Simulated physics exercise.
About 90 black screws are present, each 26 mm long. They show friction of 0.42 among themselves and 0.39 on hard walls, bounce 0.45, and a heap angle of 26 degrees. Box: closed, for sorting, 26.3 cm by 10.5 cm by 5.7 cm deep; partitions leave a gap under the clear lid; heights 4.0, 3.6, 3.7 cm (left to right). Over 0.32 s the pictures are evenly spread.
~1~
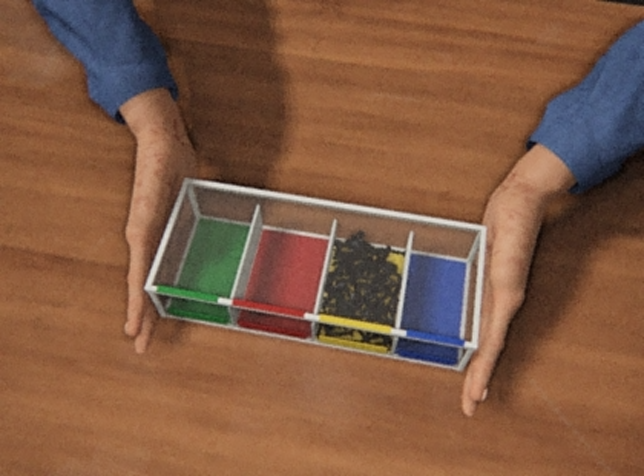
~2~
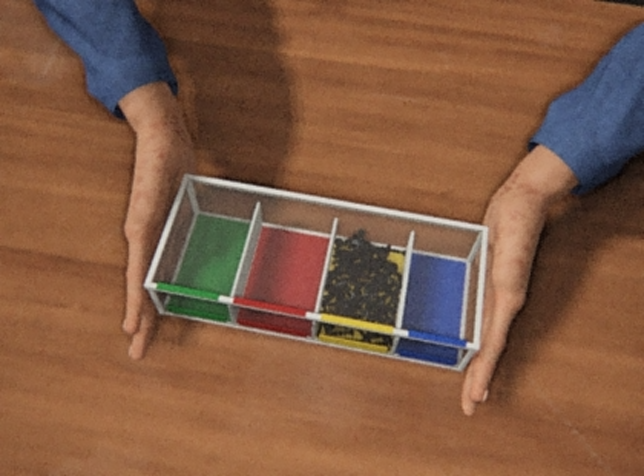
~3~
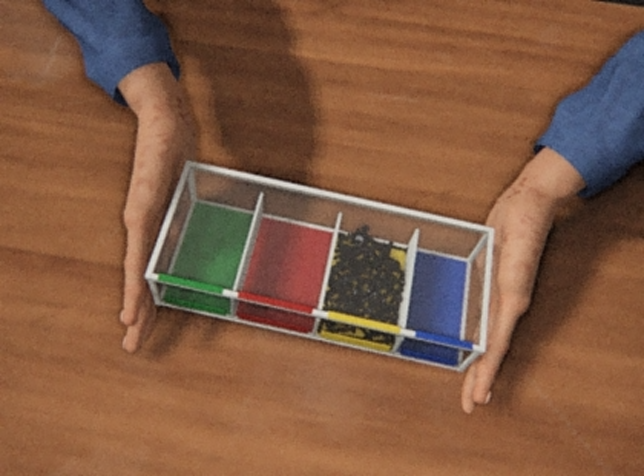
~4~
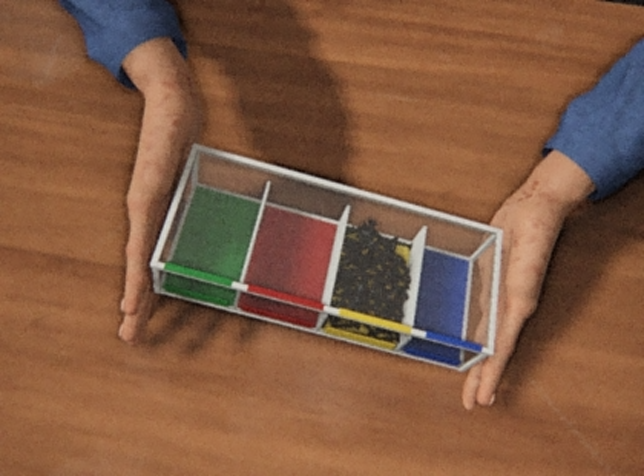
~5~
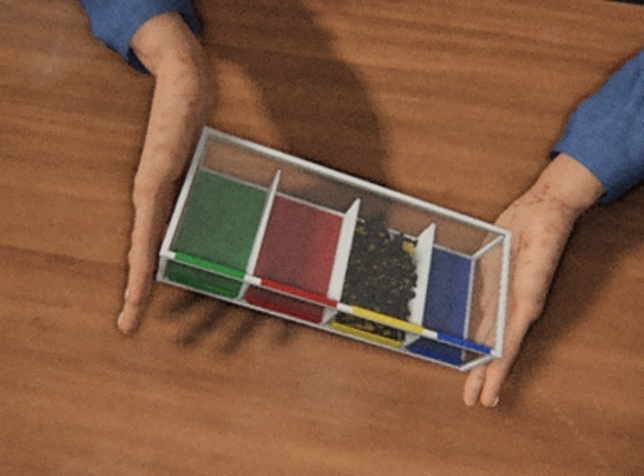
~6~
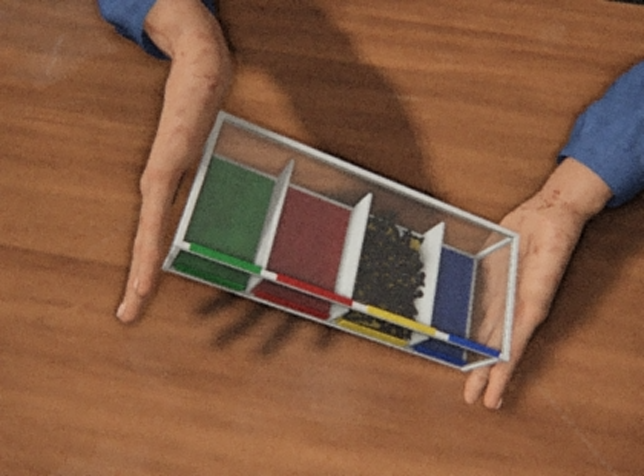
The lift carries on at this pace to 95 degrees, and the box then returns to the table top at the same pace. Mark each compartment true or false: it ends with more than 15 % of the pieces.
Red compartment: False, blue compartment: True, green compartment: False, yellow compartment: True.
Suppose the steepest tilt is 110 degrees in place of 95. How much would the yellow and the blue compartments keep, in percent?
Yellow: 55, blue: 45 (per cent).
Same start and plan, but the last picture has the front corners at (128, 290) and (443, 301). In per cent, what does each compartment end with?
Red 15, blue 0, green 40, yellow 45.
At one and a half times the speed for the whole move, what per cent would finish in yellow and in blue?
I'd expect yellow at 55 percent and blue at 45 percent.
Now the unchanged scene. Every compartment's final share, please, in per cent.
Final shares in percent: Red 0, blue 30, green 0, yellow 70.
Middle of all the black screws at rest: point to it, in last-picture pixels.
Estimated resting centre: Around (389, 305).
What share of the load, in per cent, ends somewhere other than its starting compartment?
Result: Roughly 30 %.
Then, 0.89 s after the last picture, tilt 93 degrees; blue 10 %, yellow 90 %.
Then, 1.48 s after the last picture, tilt 40 degrees; blue 30 %, yellow 70 %.
Then, 2.12 s after the last picture, tilt 0 degrees; blue 30 %, yellow 70 %.
In the end, red 0 %, blue 30 %, green 0 %, yellow 70 %.
